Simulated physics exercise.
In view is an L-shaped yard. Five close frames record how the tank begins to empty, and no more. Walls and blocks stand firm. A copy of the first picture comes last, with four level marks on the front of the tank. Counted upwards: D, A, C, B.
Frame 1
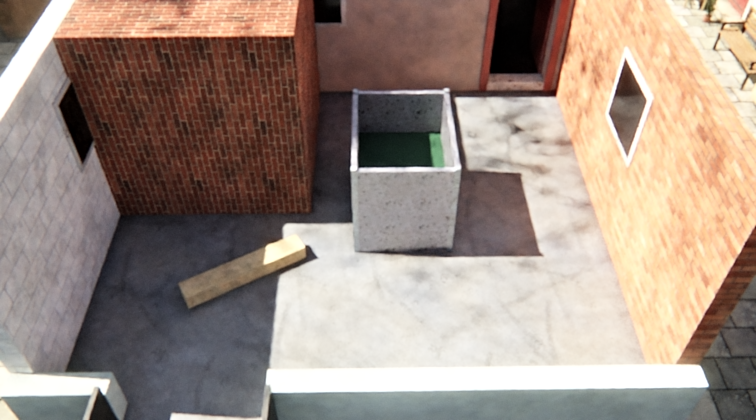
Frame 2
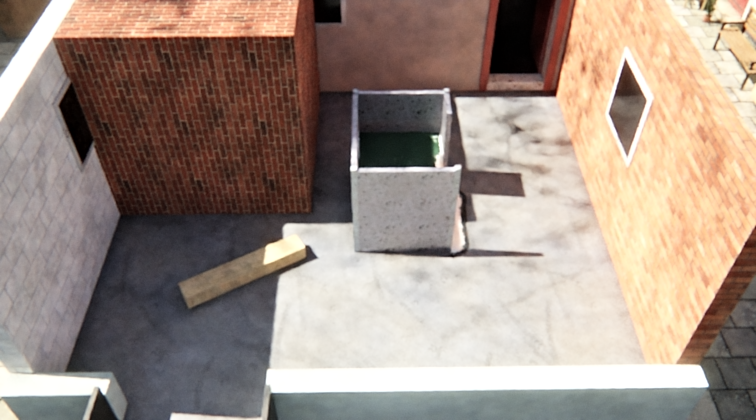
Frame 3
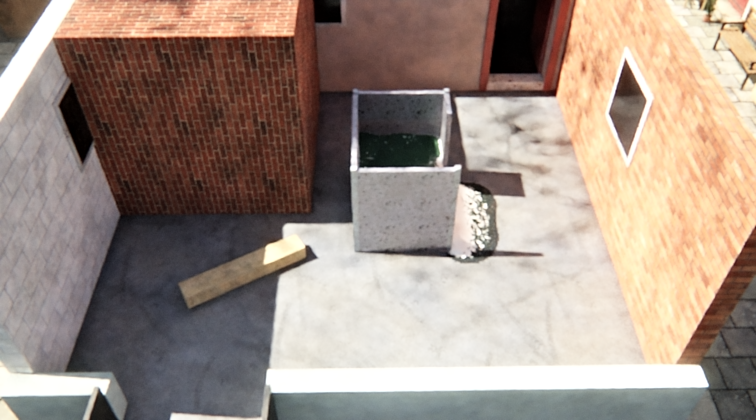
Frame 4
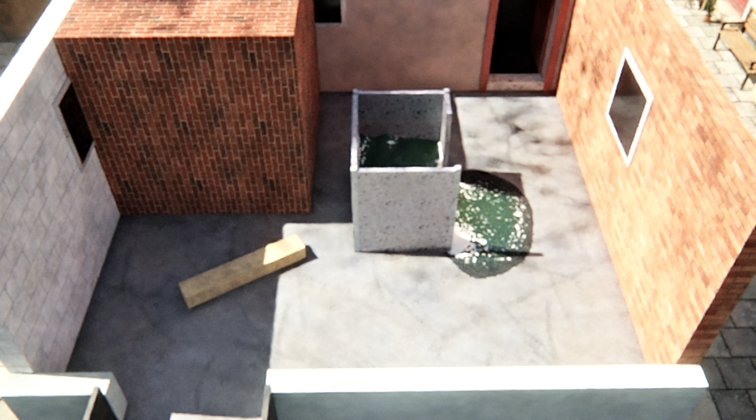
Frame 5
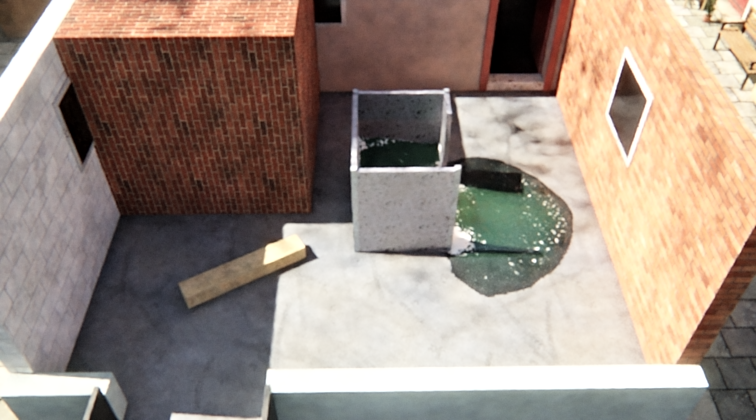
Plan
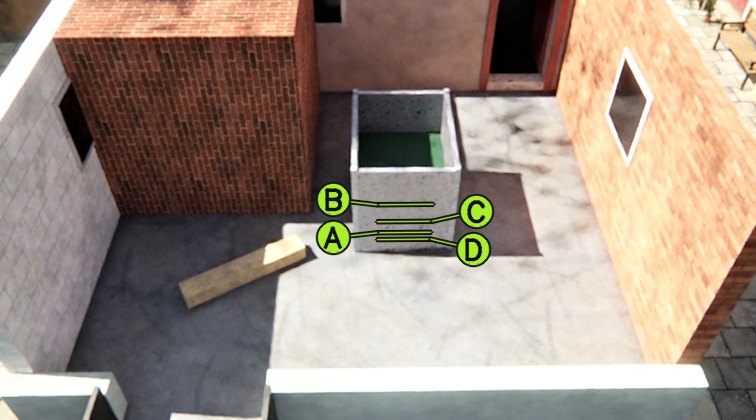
In a walled yard, a square stone tank of still green water opened on its right side, and foamy water poured out and spread in a widening round pool across the sunlit ground.
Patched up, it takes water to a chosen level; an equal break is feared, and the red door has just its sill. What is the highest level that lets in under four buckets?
Choose B.
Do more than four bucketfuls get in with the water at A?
No, that is safe.
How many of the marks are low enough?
All four.
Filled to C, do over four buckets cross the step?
No, that is safe.
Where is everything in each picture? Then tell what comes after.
In the first picture, water in the tank at rest, its middle at (402, 167); foot of the red doorway at (514, 90); open gate at (189, 368).
In the second picture, front seen at (458, 250), 1 % of the ground wet.
In the third picture, front seen at (482, 192), 3 % of the ground wet.
In the fourth picture, front seen at (525, 205), 6 % of the ground wet.
In the fifth picture, front seen at (562, 208), 11 % of the ground wet.
On the marked copy, A at (404, 232); B at (405, 204); C at (404, 221); D at (403, 239); from the bottom up D, A, C, B.
With A, nothing gets over.
With B, a bucket or two gets in.
With C, nothing gets over.
With D, nothing gets over.
